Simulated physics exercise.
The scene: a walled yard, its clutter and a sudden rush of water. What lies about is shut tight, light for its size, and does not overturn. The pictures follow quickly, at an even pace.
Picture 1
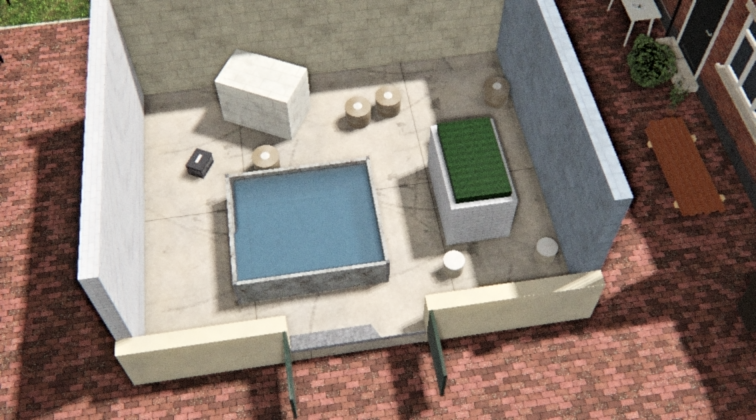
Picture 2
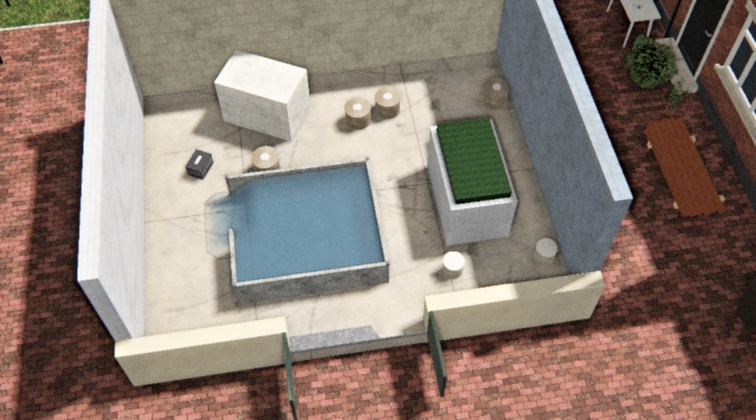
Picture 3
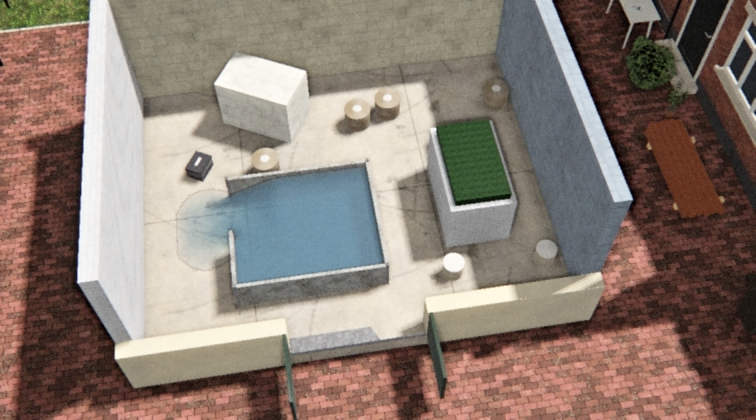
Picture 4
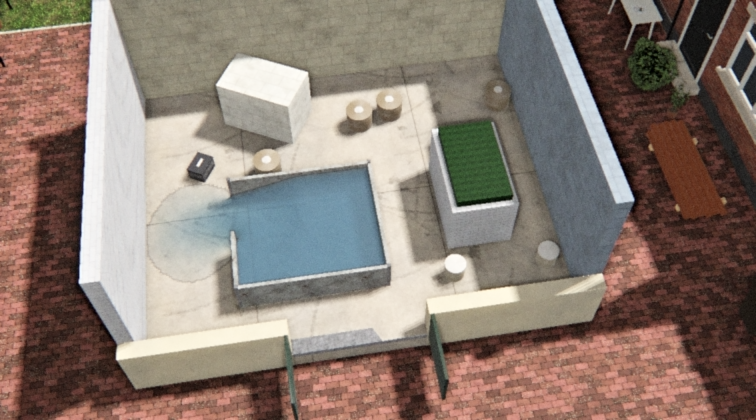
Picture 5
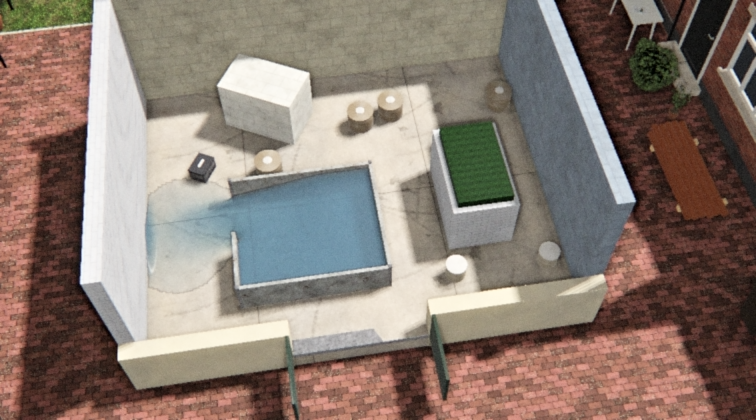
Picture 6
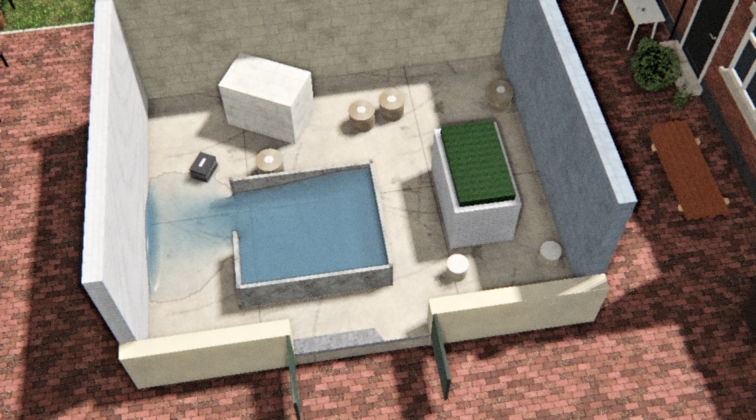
In a walled yard paved in pale stone, a raised pool of blue water sits among scattered tubs, a white block and a grass-topped box. Water bursts through the pool's left side and fans across the paving, then reaches the left wall and spreads along its base, while the surrounding objects stay put.
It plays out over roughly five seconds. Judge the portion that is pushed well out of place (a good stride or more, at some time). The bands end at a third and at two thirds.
It is under a third.
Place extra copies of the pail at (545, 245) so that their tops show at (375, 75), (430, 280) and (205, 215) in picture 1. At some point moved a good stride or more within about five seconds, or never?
As listed: Less than that, less than that, moved that far.
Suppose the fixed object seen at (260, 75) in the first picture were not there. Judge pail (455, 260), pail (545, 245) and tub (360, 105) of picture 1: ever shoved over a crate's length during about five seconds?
In that order: Never so far, under that, swept aside.
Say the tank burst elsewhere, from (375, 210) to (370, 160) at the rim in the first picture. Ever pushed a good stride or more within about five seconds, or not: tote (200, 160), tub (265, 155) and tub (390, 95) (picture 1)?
In turn: Not that far, no, that far or more.
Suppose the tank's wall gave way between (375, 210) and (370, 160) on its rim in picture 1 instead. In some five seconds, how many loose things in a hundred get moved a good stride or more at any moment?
About 50 per cent.
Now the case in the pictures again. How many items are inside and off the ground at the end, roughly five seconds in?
I count 0.
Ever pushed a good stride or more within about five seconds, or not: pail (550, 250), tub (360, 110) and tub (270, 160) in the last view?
In turn: Less than that, never so far, never so far.
A moment on, 0 of 8 are well off their spots; 0 afloat.
Next, 0 of 8 are well off their spots; 0 afloat.
Later, 1 of 8 are well off their spots; 0 afloat.
In the end, 1 of 8 are well off their spots, and 1 have been at some point; 0 afloat.
